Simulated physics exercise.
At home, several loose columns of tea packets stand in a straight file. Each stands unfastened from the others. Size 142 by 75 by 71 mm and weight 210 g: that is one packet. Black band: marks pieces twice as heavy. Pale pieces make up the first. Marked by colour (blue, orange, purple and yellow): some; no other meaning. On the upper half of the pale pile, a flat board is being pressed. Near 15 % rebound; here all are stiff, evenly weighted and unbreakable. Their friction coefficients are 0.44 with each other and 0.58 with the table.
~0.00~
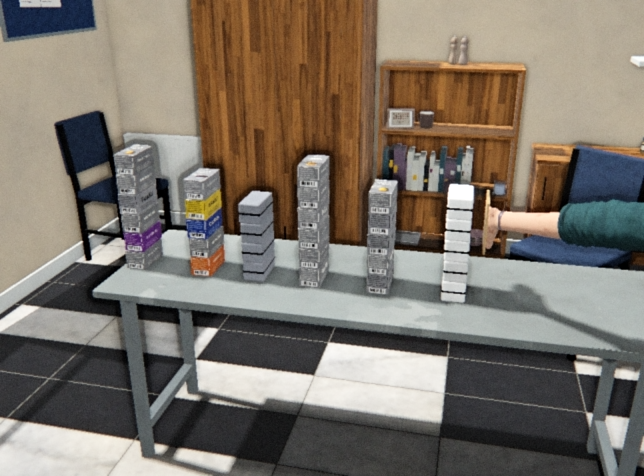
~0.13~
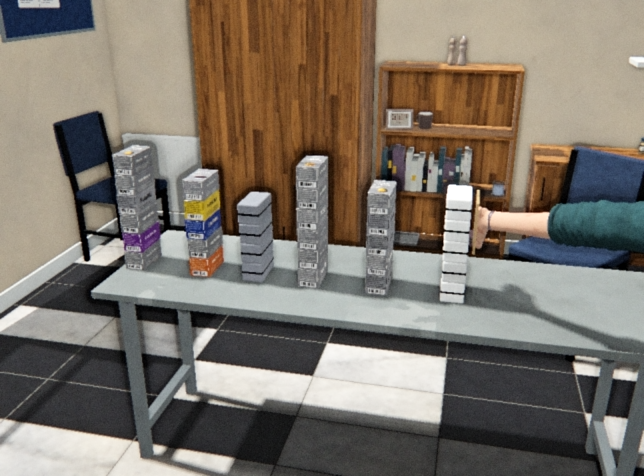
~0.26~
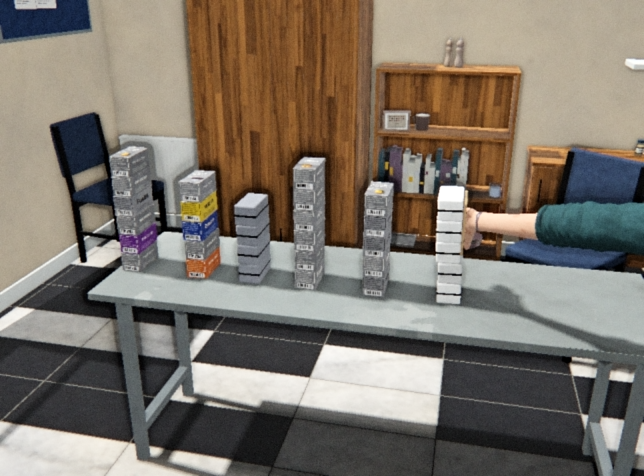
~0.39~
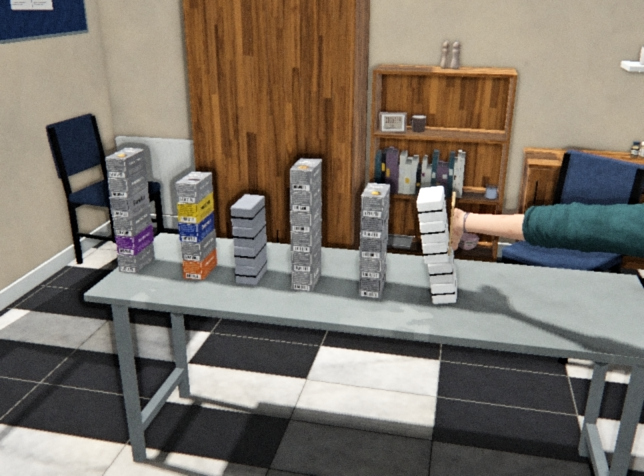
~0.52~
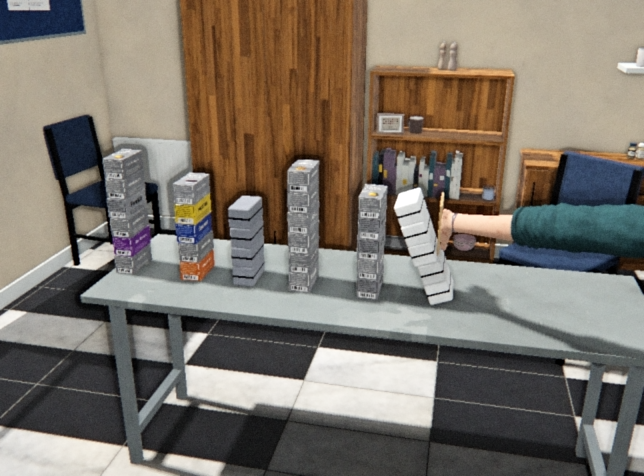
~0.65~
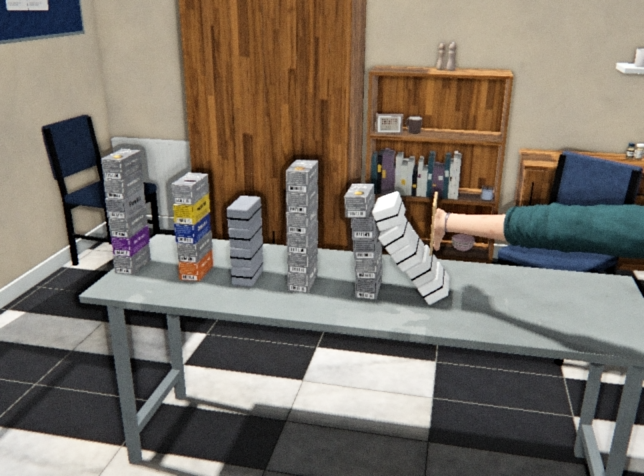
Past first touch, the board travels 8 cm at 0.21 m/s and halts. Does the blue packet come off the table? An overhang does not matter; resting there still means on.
No, it remains there.
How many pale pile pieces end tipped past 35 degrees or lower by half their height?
The answer is 5 pale pieces.
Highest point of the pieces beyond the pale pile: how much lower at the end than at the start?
Roughly 23 cm.
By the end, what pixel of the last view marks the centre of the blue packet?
In the final view it ends up around pixel (143, 259).
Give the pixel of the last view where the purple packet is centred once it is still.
Around (76, 411).
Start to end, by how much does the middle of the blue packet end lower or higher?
I'd say it sits close to 14 centimetres lower by the end.
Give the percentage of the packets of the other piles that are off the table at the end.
About 30 per cent.
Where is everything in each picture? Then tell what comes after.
In the first picture (we follow the side turned to the camera; the camera pans a little), board (487, 223) 42 mm short; blue packet (196, 230); purple packet (153, 236); yellow packet (196, 210); no other piece has moved.
The second picture shows board (476, 223) 15 mm short; blue packet (195, 230).
The third picture shows board (464, 223) 13 mm in; blue packet (192, 232).
The fourth picture shows board (452, 224) 40 mm in, top of the pale pile leaning 11°; blue packet (188, 233); no other piece has moved.
The fifth picture shows board (440, 225) 7 cm in, top of the pale pile leaning 21°; blue packet (186, 234); no other piece has moved.
The sixth picture shows board (433, 224) 8 cm in, stopped, top of the pale pile leaning 23°; blue packet (184, 234); purple packet (141, 241); yellow packet (184, 215); steepest lean 5°, the packet at (363, 229); 4 stirred so far.
Around 0.84 s, 5 of the pale pile down; none of the 26 other packets off the table, 6 disturbed; blue packet unmoved.
Around 1.30 s, 5 of the pale pile down; none of the 26 other packets off the table, 17 disturbed; blue packet displaced 7 mm.
Around 1.92 s, 5 of the pale pile down; none of the 26 other packets off the table, 26 disturbed; blue packet tipped 32°, 9 cm lower; purple packet tipped 46°, 46 mm lower.
Around 2.48 s, 5 of the pale pile down; 6 of the 26 other packets off the table; blue packet 14 cm lower; yellow packet upside down.
Finally (3.0 s), 5 of the pale pile down; 8 of the 26 other packets off the table; blue packet 14 cm lower; yellow packet upside down; purple packet on its side. Seen by the last camera, middles, blue packet near (143, 258), yellow packet near (56, 401).
